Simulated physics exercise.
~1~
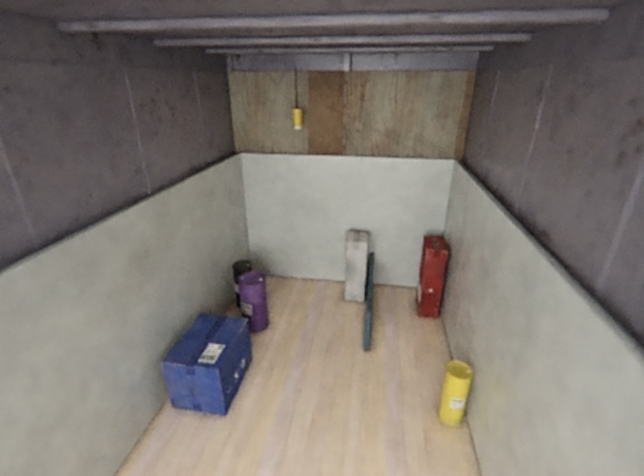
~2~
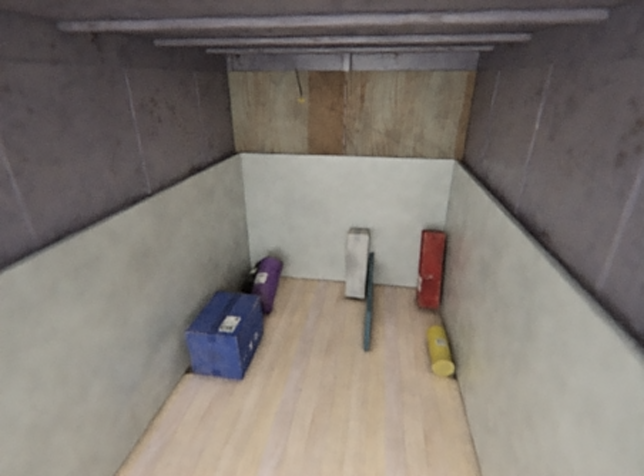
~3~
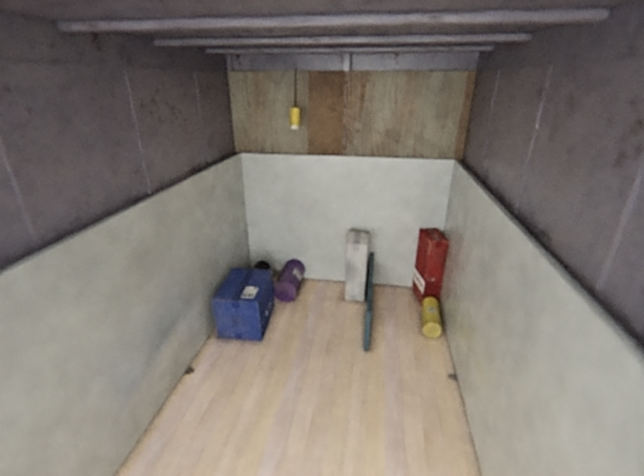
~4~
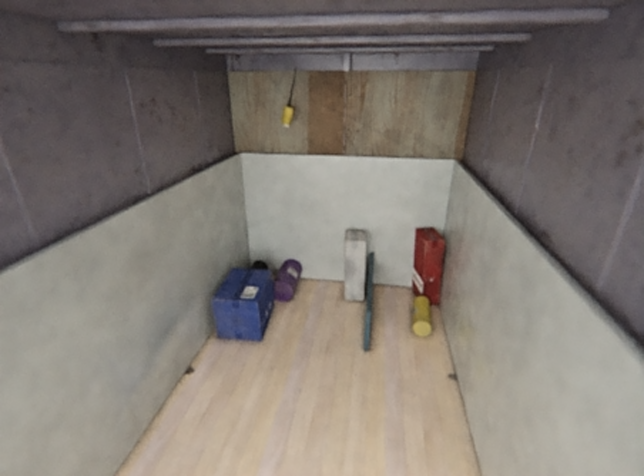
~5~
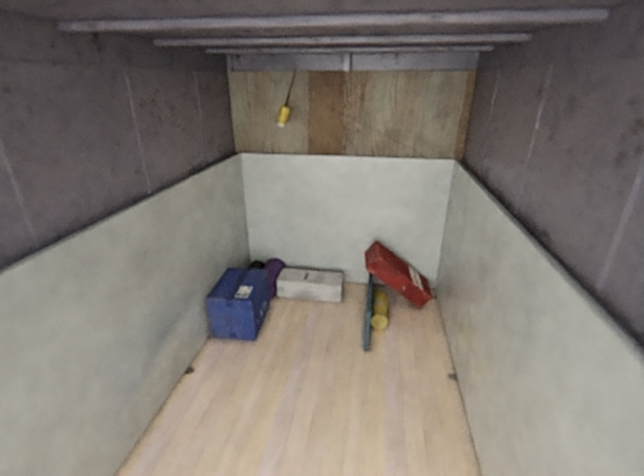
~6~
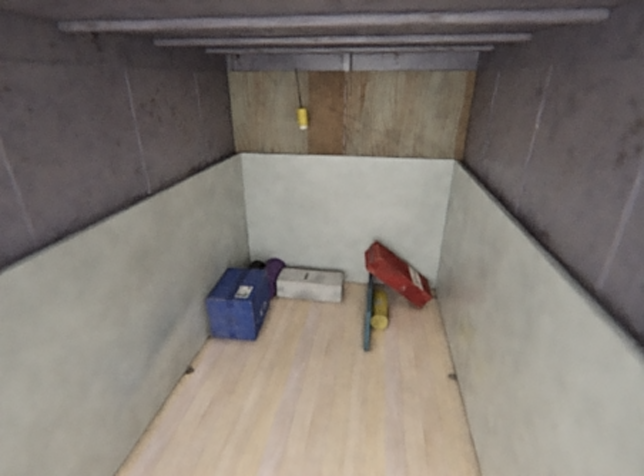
The blue box and the yellow and purple canisters slid towards the front of the van, the canisters tipping onto their sides, then the load shifted left, leaving the white box lying flat and the red box leaning beside the low board.
